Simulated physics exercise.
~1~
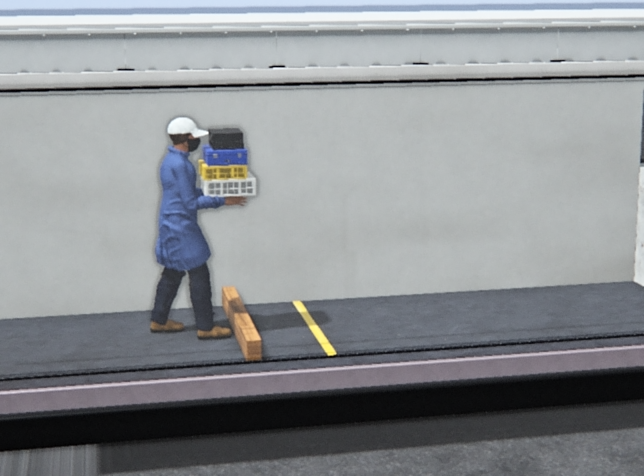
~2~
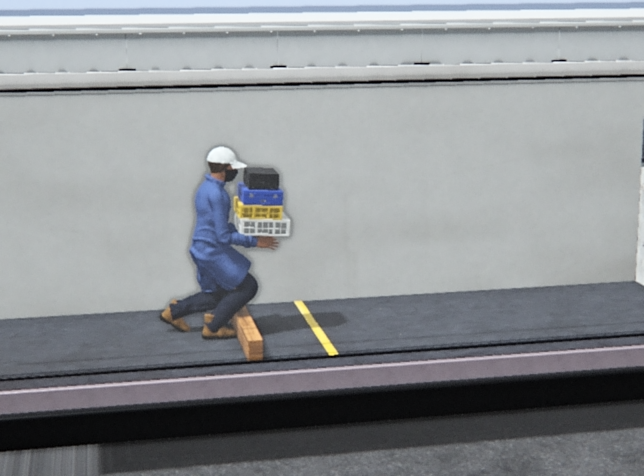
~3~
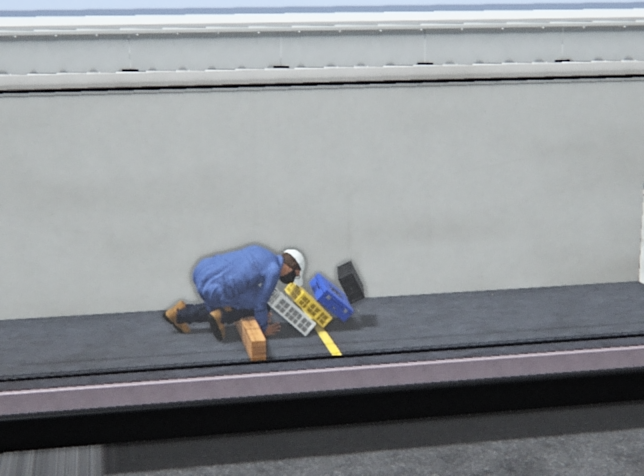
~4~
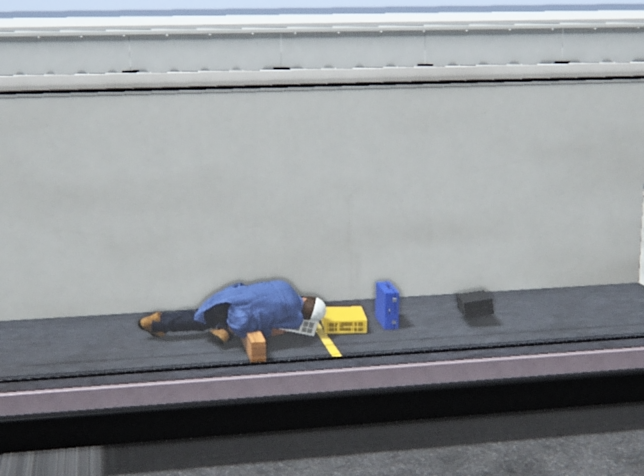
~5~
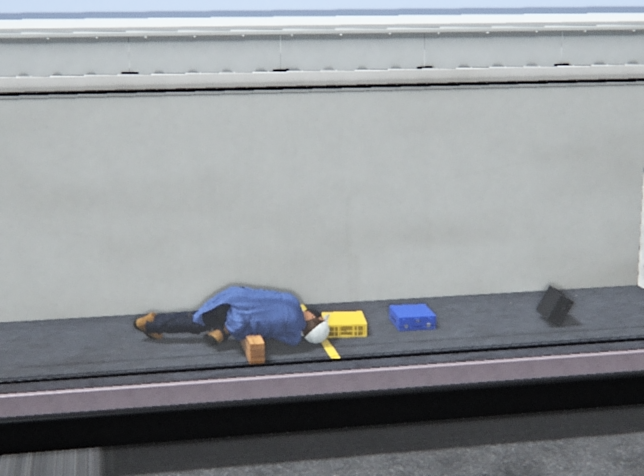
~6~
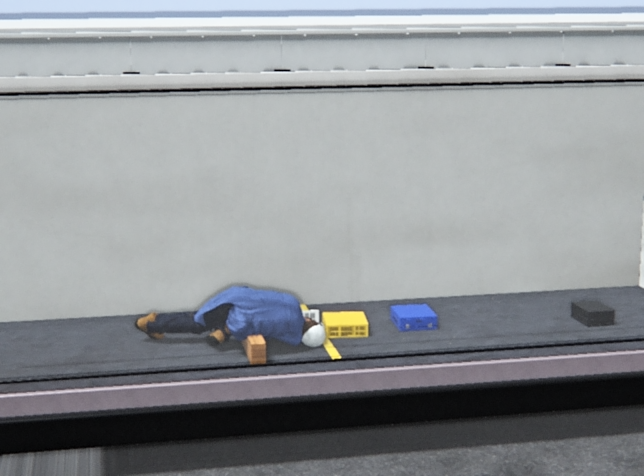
A courier carrying stacked crates pitches forward over a block and lies still, crates scattered right.
